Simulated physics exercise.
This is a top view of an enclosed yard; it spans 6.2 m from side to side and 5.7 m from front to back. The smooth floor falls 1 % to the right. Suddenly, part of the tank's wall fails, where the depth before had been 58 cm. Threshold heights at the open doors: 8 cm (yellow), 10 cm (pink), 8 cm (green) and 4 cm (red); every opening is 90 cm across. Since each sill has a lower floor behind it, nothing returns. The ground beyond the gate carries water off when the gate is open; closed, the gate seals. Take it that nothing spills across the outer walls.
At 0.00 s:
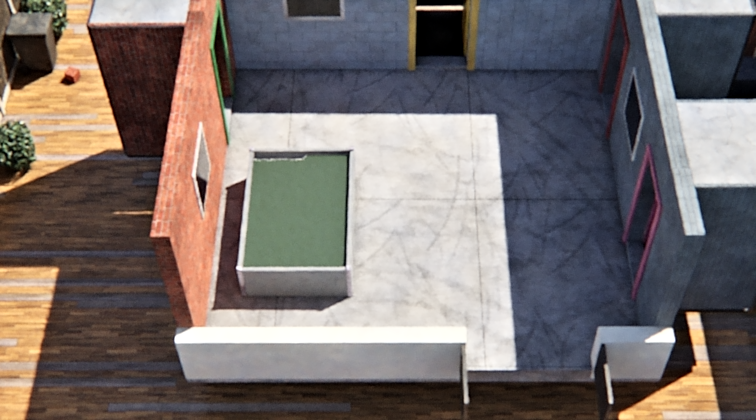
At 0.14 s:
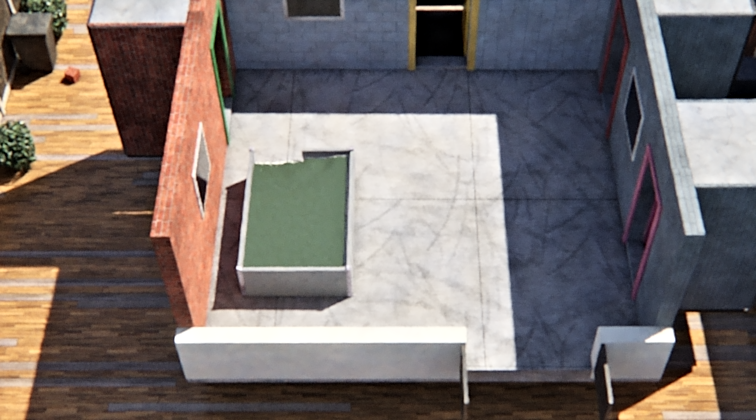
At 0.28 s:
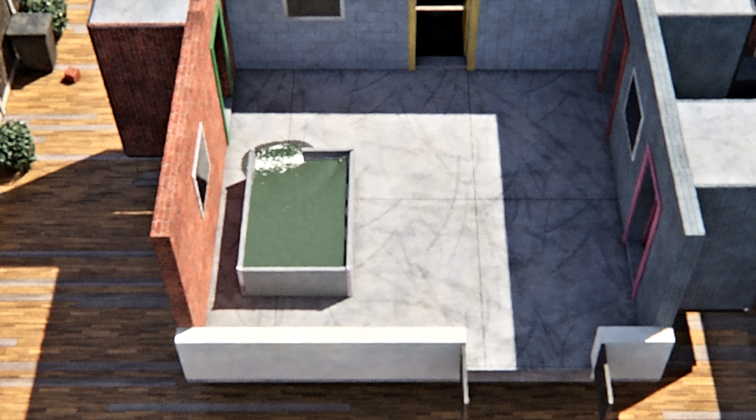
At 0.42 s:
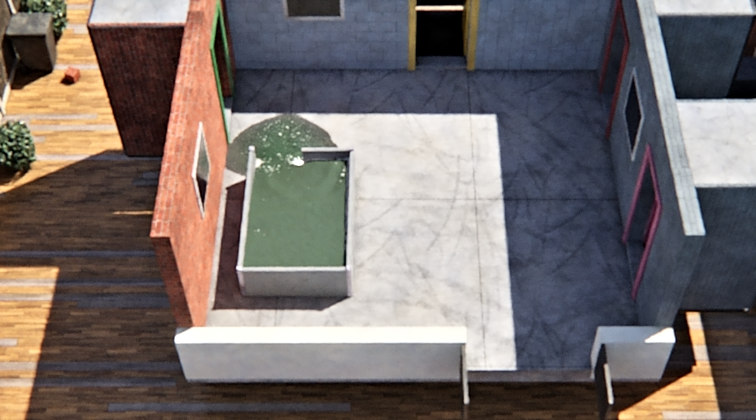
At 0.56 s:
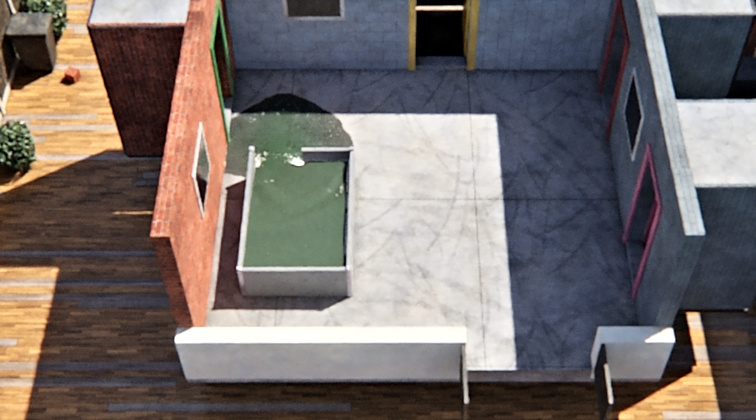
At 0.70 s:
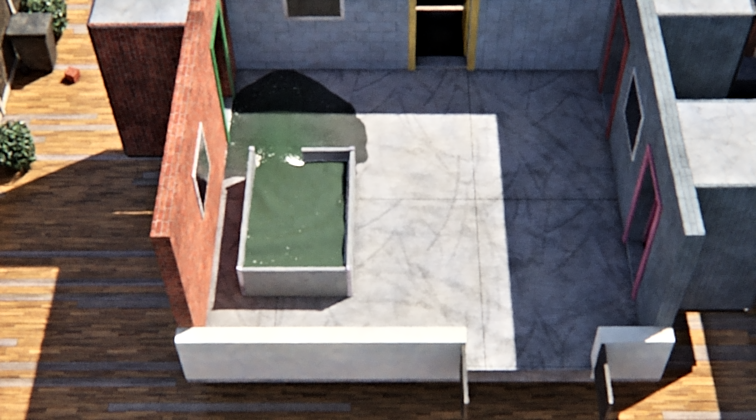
In a walled yard with a pale, smooth floor, a low rectangular tank of green water sits still near the red brick wall on the left. Part of its far side breaks open, and water pours through the gap, churning white, then spreads across the floor in a widening dark, rounded sheet toward the back wall.
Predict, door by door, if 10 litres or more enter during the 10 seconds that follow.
As I see it, the yellow door is going to hold within the limit, the pink door is going to hold within the limit, the green door is going to break the limit, the red door is going to break the limit.
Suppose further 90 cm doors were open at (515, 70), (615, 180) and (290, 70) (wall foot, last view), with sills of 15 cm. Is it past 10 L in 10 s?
Check each in turn: The first fails, the second fails, the third succeeds.
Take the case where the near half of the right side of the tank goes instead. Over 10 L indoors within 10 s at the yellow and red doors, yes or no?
Result against the limit at yellow: Limit held; result at red: Limit broken.
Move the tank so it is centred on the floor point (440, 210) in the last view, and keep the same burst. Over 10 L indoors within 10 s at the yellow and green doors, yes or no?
Result - yellow door exceeds it, green door exceeds it.
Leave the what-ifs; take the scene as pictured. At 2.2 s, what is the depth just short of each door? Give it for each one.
In centimetres, the yellow door has 6, the pink door 0, the green door 15 and the red door 0.
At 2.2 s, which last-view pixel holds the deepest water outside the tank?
You'll find it around (236, 81).
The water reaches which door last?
It's the pink door that comes last.
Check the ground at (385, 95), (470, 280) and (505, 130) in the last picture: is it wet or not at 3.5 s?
The first point is awash, the second is not yet hit and the third is awash.
After 1.4 s water covers 15 % of the floor and is deepest (39 cm) near (237, 73); yellow door not reached, pink door not reached, green door 16 cm at the sill, 7 L in, red door not reached.
After 2.2 s water covers 20 % of the floor and is deepest (35 cm) near (236, 81); yellow door 6 cm at the sill, 0 L in, pink door not reached, green door 15 cm at the sill, 32 L in, red door not reached.
After 3.5 s water covers 35 % of the floor and is deepest (22 cm) near (236, 81); yellow door 8 cm at the sill, 0 L in, pink door not reached, green door 14 cm at the sill, 67 L in, red door not reached.
After 6.0 s water covers 55 % of the floor and is deepest (16 cm) near (593, 81); yellow door 6 cm at the sill, 1 L in, pink door 5 cm at the sill, 0 L in, green door 12 cm at the sill, 120 L in, red door 13 cm at the sill, 104 L in.
After 10.0 s water covers 70 % of the floor and is deepest (11 cm) near (636, 355); yellow door 4 cm at the sill, 1 L in, pink door 5 cm at the sill, 0 L in, green door 7 cm at the sill, 136 L in, red door 9 cm at the sill, 212 L in.
